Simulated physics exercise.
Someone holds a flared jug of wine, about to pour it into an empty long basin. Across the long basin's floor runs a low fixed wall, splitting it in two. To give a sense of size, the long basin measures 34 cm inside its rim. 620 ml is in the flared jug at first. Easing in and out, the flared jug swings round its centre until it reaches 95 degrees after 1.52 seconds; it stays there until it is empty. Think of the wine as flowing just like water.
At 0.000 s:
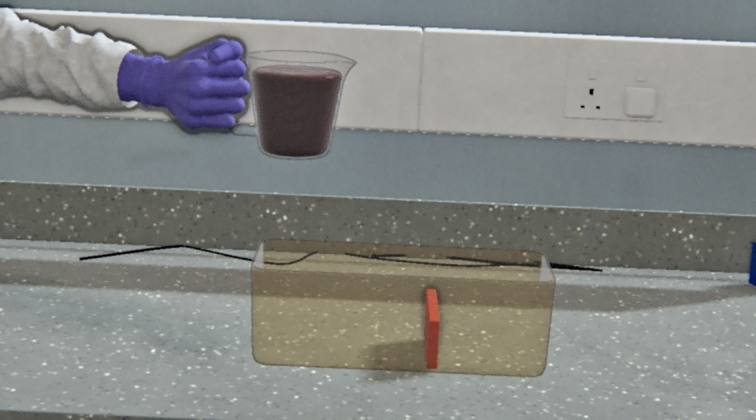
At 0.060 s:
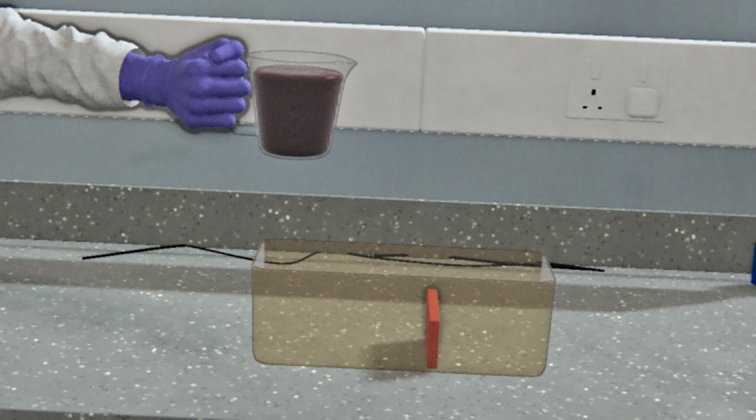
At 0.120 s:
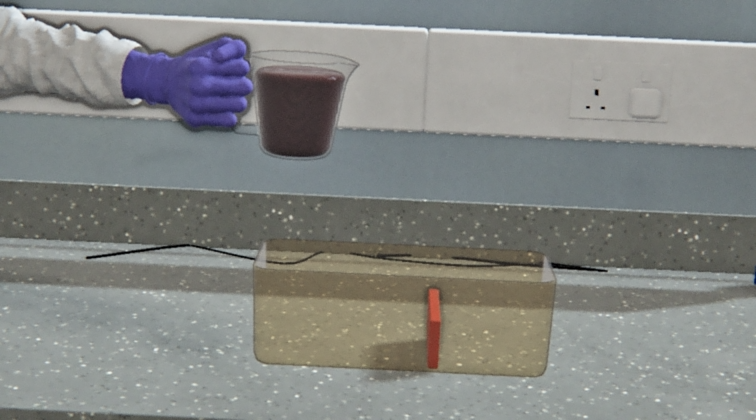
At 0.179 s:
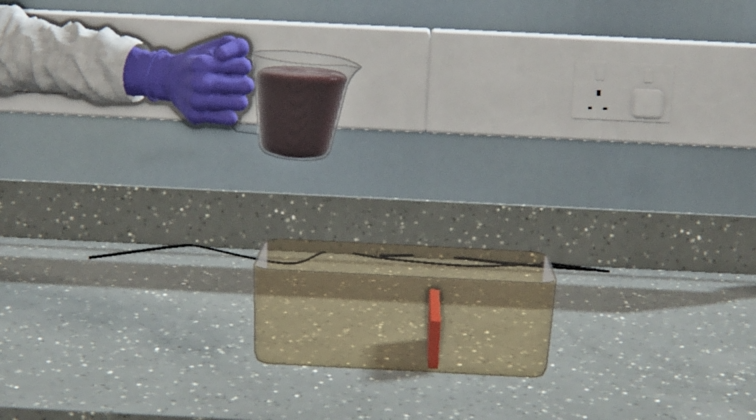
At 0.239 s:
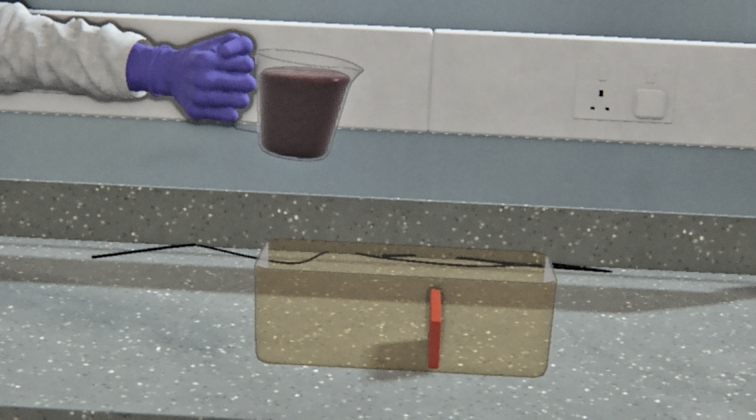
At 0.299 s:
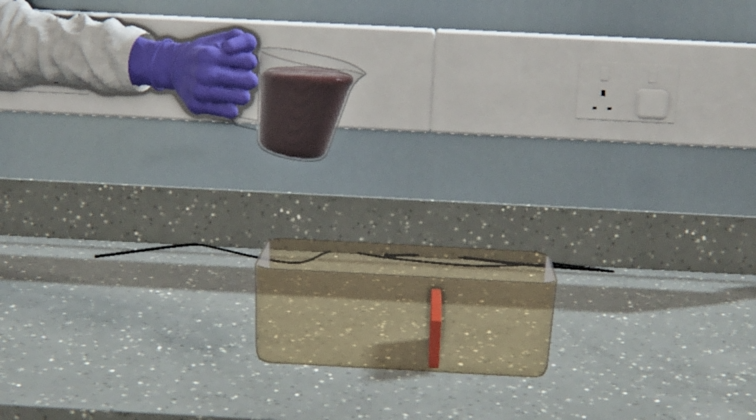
A gloved hand slowly tilts a jug of dark liquid slightly rightward above a long basin.
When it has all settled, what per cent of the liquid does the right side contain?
The right side contains about 19 per cent.
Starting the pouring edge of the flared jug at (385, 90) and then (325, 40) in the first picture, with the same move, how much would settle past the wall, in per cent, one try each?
Try 1: 70 %; try 2: 5 %.
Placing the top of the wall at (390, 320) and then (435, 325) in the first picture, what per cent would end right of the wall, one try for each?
One try each: Around 90 percent and then around 25 percent.
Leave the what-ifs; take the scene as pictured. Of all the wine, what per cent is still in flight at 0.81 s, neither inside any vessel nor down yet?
16 %.
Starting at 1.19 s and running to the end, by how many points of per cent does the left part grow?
About 48 percent.
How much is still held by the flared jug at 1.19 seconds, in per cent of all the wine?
I'd say some 30 per cent remains.
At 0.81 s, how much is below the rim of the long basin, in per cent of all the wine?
Around 4%.
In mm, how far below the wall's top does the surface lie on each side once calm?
Left about 40 mm, right about 50 mm.
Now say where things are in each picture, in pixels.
In the first frame, it leans 0°; its right rim is at (357, 61); the wine meets the walls at (252, 69) and (344, 73); the long basin's rim runs from (257, 255) to (549, 268); the wall's top is at (433, 306).
In the second frame, it leans 0°; its right rim is at (358, 62); the wine meets the walls at (253, 69) and (344, 74).
In the third frame, it leans 1°; its right rim is at (360, 63); the wine meets the walls at (255, 69) and (346, 74).
In the fourth frame, it leans 3°; its right rim is at (361, 66); the wine meets the walls at (257, 70) and (349, 76).
In the fifth frame, it leans 6°; its right rim is at (364, 69); the wine meets the walls at (261, 71) and (352, 77).
In the sixth frame, it leans 9°; its right rim is at (366, 72); the wine meets the walls at (263, 71) and (356, 76).
By 0.81 s the tilt is 53° and 81 per cent is still to pour, 4 is left of the wall and 0 right of it.
By 1.19 s the tilt is 85° and 31 per cent is still to pour, 31 is left of the wall and 17 right of it.
By 1.59 s the tilt is 95° and 2 per cent is still to pour, 73 is left of the wall and 18 right of it.
By 2.02 s the tilt is 95° and 0 per cent is still to pour, 79 is left of the wall and 19 right of it.
At rest 79 per cent lies left of the wall, 19 right of it and 2 outside.
